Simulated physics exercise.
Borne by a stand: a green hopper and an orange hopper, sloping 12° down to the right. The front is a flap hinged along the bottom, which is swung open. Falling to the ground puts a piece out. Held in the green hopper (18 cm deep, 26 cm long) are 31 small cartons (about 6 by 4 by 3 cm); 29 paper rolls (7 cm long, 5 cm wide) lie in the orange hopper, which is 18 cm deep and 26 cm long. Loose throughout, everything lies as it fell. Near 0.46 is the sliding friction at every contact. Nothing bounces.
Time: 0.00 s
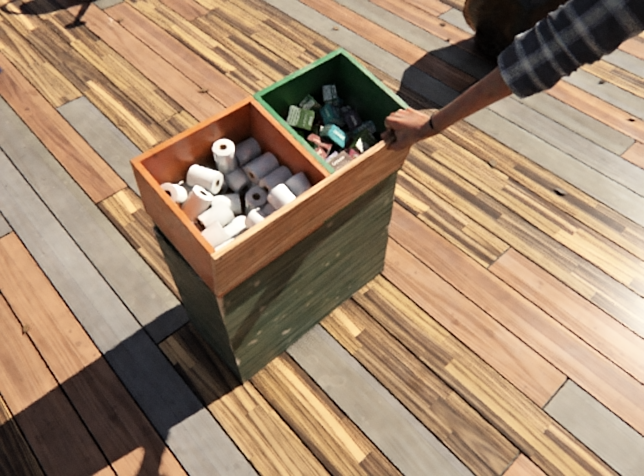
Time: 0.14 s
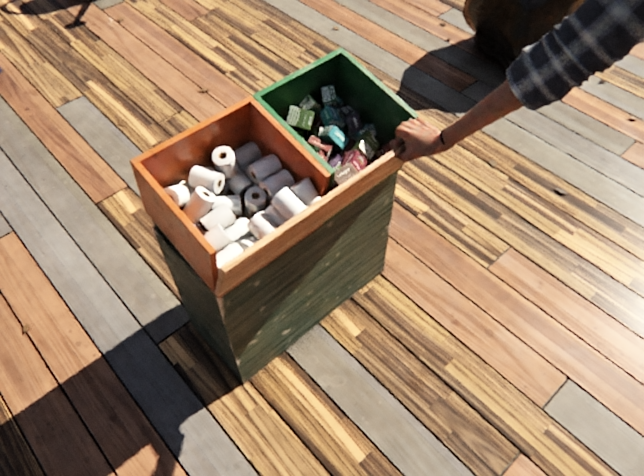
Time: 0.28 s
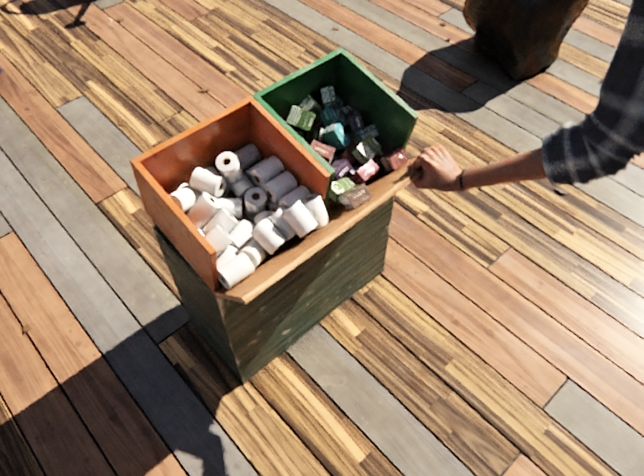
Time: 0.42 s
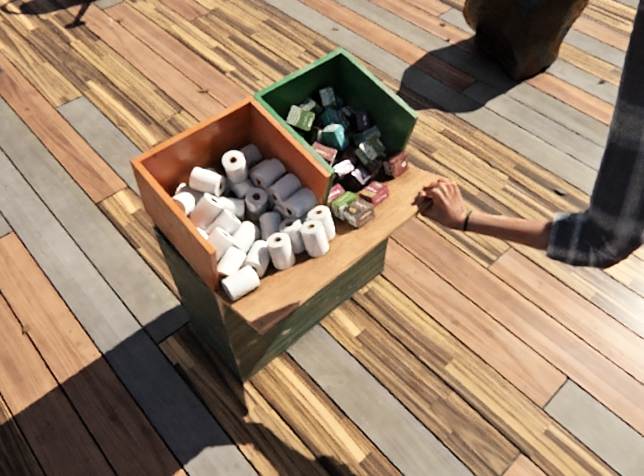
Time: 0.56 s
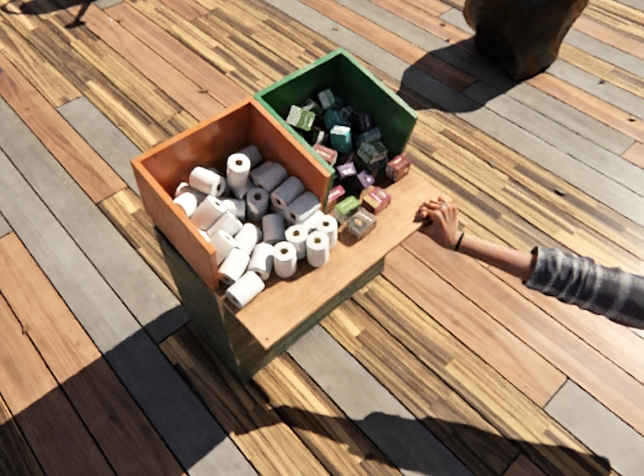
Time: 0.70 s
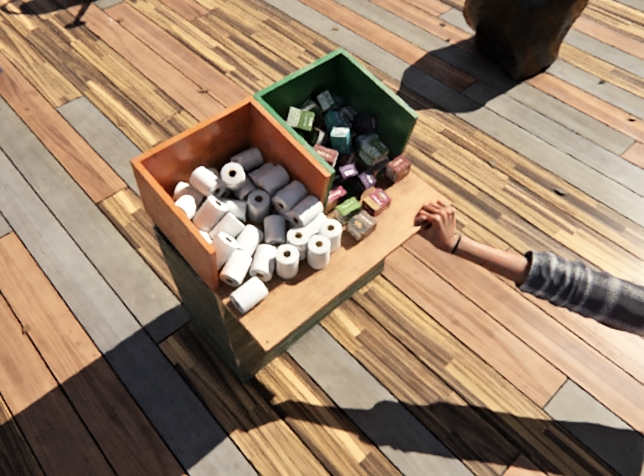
The clip opens on an orange hopper of white paper rolls beside a green hopper of small cartons, on a stand over wooden planks, a hand gripping the closed front flap. The hand lowers the flap outward until nearly level, and rolls and cartons slide forward onto it.
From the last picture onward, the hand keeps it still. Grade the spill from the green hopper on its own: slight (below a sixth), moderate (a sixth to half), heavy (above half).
Slight.
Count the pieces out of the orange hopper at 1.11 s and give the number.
Roughly, out by then: Orange hopper 0.
After 1.11 s, the green hopper has all 31 and the orange hopper has all 29.
After 1.62 s, the green hopper has all 31 and the orange hopper is down by 1 of 29.
After 2.34 s, the green hopper has all 31 and the orange hopper is down by 1 of 29.
Outcome (at 3.26 s), the green hopper has all 31 and the orange hopper is down by 1 of 29. Asked share, 0 of 31, 0 per cent.
